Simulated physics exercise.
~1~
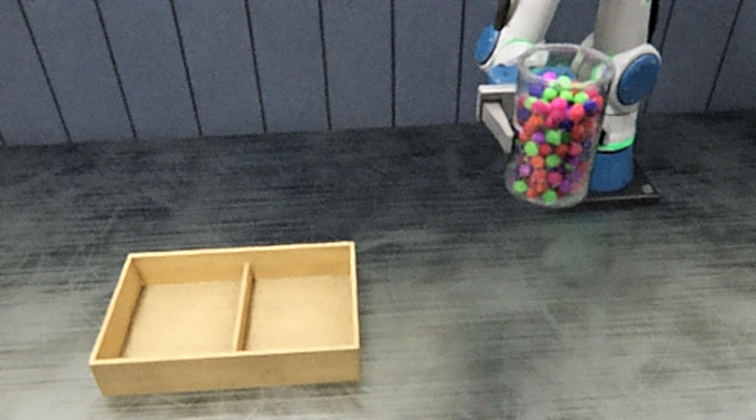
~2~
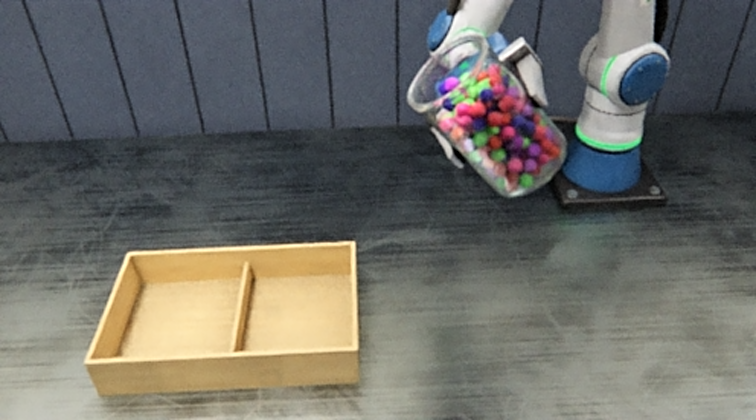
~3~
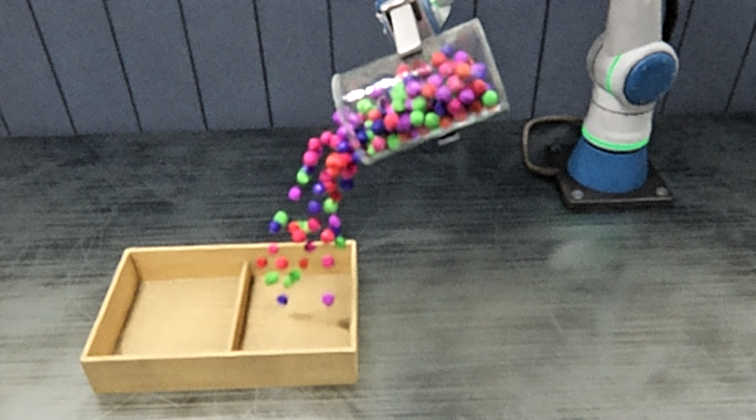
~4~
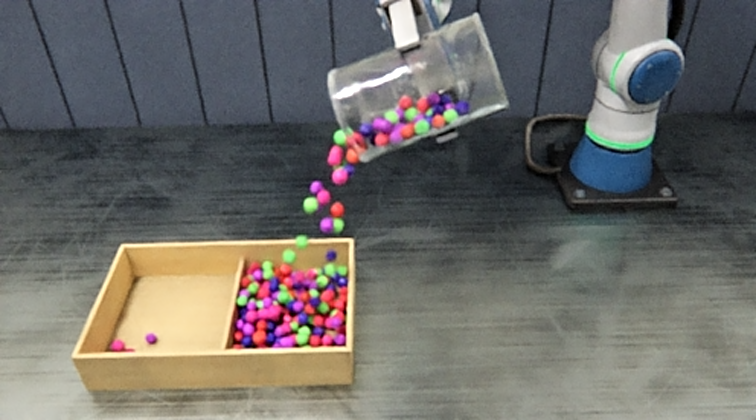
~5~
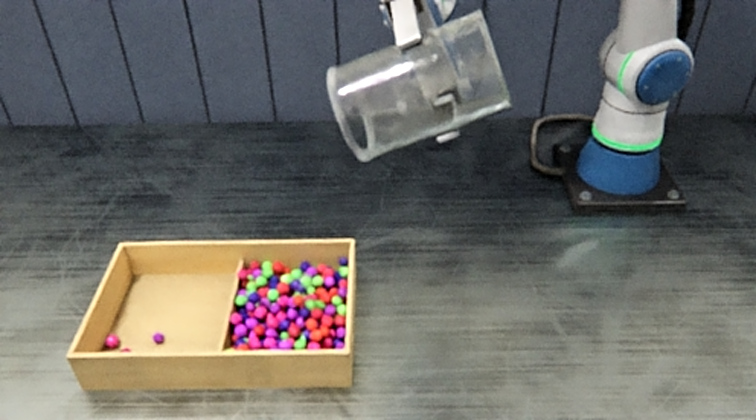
A robot arm tips a clear cup, pouring colourful balls mostly into a wooden box's right compartment.
